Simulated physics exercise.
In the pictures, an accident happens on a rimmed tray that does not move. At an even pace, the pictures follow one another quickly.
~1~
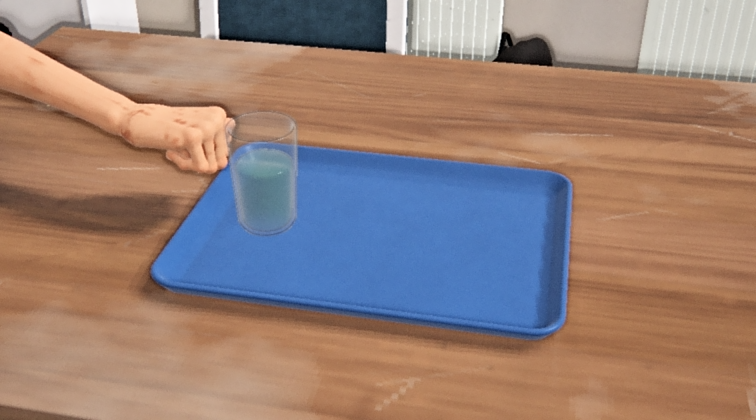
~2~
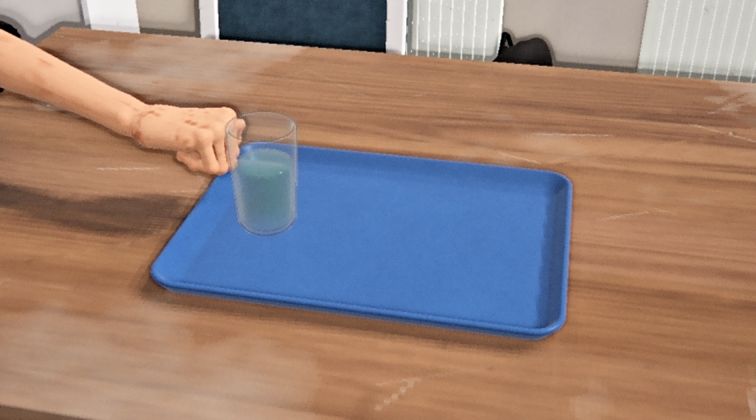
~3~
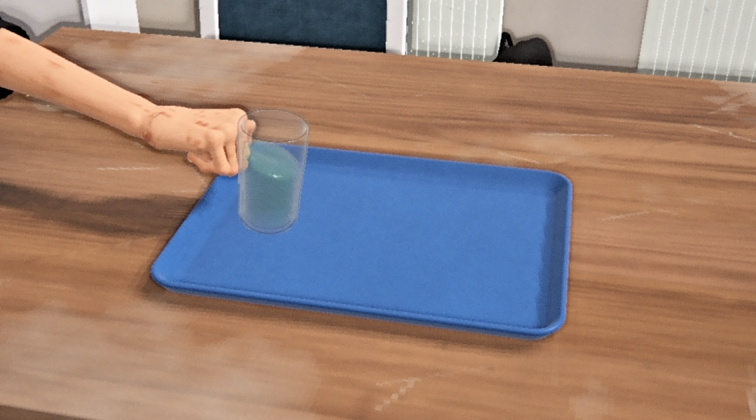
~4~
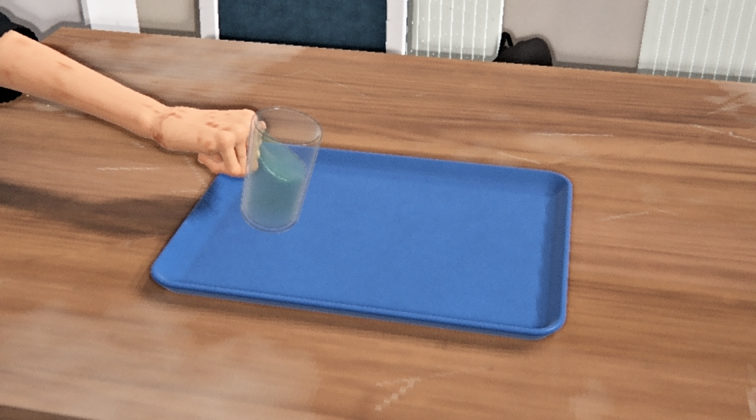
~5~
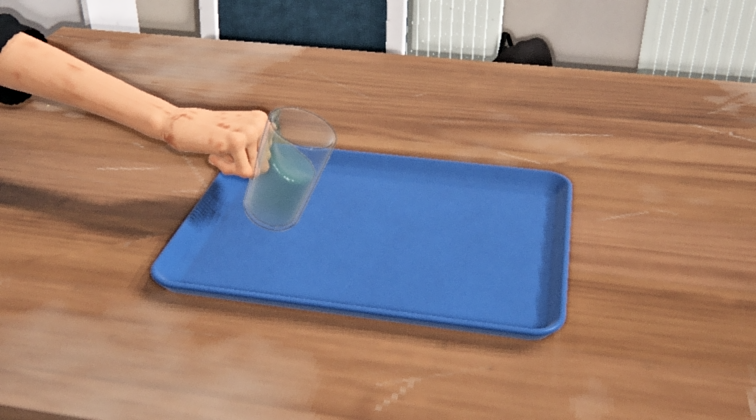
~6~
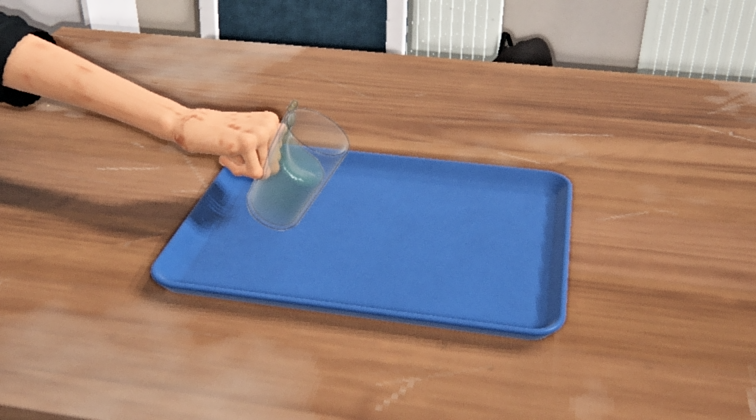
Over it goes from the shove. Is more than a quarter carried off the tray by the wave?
Yes.
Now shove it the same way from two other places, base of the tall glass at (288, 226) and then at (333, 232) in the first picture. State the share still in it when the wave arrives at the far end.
Note: Case one near 65 in a hundred, case two near 75 in a hundred.
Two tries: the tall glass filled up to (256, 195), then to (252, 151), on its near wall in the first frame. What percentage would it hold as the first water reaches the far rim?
Roughly 55 per cent, then roughly 50 per cent.
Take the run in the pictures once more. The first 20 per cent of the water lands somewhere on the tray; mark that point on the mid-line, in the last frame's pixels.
Roughly at pixel (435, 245) in the last picture.
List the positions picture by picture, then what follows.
Tilt 0°; right rim (293, 131); surface from (238, 157) to (293, 162); the tray's far rim is at (566, 245); the tray is clear ahead, in the first picture.
Tilt 0°; right rim (294, 131); surface from (238, 157) to (293, 162), in the second picture.
Tilt 7°; right rim (306, 134); surface from (246, 141) to (297, 165), in the third picture.
Tilt 13°; right rim (319, 137); surface from (257, 124) to (308, 171), in the fourth picture.
Tilt 21°; right rim (333, 143); surface from (262, 152) to (316, 172), in the fifth picture.
Tilt 28°; right rim (346, 151); surface from (270, 159) to (325, 171); 1 per cent is over the edge, in the sixth picture.
A moment on, the tall glass lies on its side and 99 per cent is in the glass, 0 on the tray and 1 above or beyond its rim.
Next, the tall glass lies on its side and 53 per cent is in the glass, 43 on the tray and 5 above or beyond its rim.
Then the tall glass lies on its side and 27 per cent is in the glass, 53 on the tray and 20 above or beyond its rim.
Later the tall glass lies on its side and 15 per cent is in the glass, 46 on the tray and 39 above or beyond its rim.
Finally, 61 per cent is held by tray and glass, 39 is off the tray.
